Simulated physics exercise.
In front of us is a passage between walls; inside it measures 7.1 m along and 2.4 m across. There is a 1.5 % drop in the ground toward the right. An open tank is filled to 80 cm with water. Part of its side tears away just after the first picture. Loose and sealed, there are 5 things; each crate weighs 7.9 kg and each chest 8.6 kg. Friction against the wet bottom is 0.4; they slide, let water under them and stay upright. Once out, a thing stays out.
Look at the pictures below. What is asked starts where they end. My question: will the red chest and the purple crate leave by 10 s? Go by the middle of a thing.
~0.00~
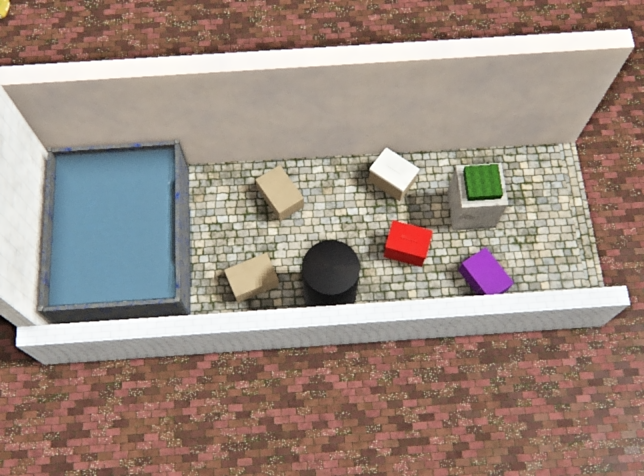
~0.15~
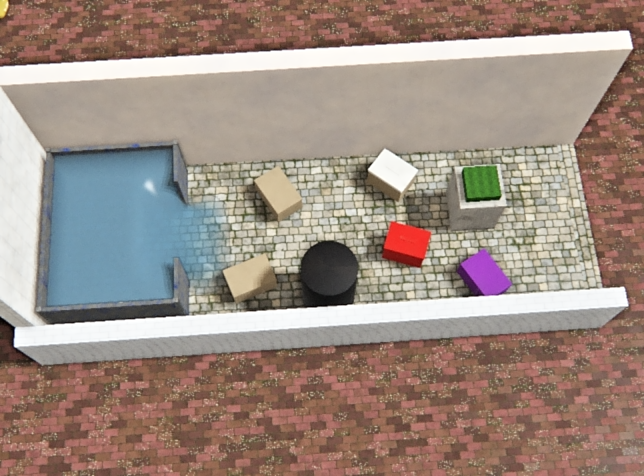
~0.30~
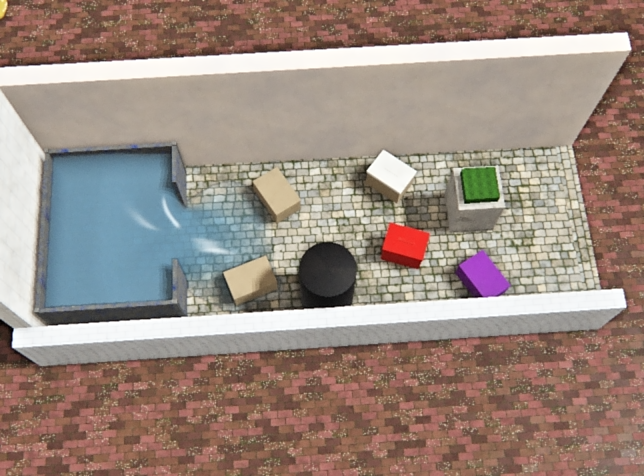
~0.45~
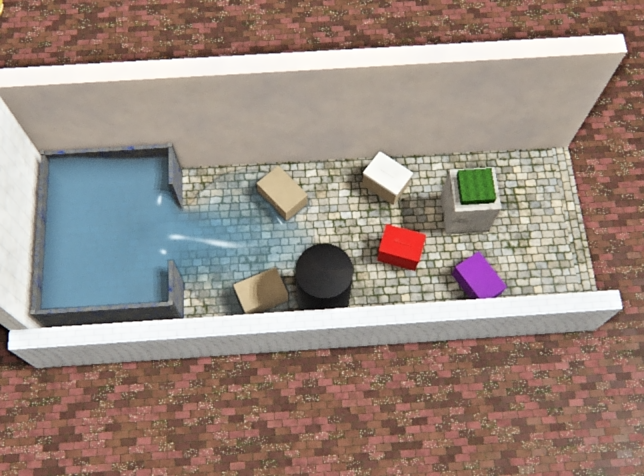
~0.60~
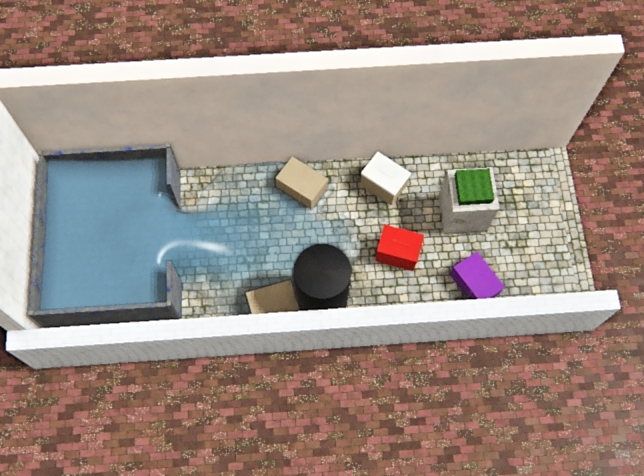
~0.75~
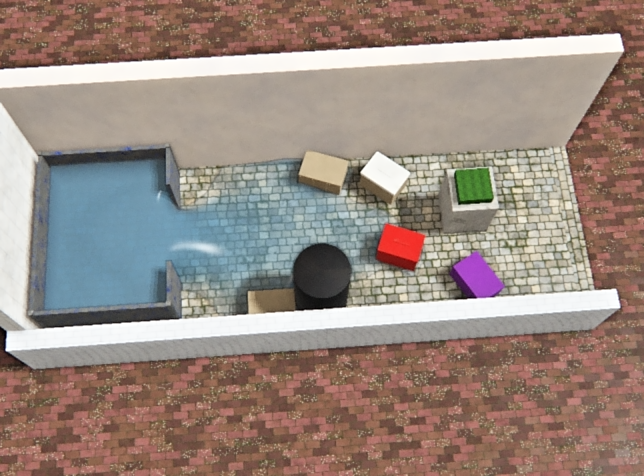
Red chest: Gone; purple crate: Gone.
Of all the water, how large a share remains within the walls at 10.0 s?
36 %.
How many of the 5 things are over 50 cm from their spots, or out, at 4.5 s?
5.
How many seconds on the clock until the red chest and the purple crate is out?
Estimates: Near 2.5 and near 2.0 seconds.
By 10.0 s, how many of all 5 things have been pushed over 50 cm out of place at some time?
That adds up to 5.
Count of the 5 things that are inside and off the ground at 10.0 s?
The number is 0.
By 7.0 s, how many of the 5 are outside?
I make it 4.
After 2.0 s the red chest is near (546, 244), 1.9 m from its start, aground; the purple crate is near (594, 272), 1.5 m from its start, afloat; 0 of 5 are out; 3 afloat.
After 4.5 s the red chest has gone out; the purple crate has gone out; 4 of 5 are out; 1 afloat.
After 7.0 s the red chest has gone out; the purple crate has gone out; 4 of 5 are out; 1 afloat.
After 10.0 s the red chest has gone out; the purple crate has gone out; 5 of 5 are out; 0 afloat.
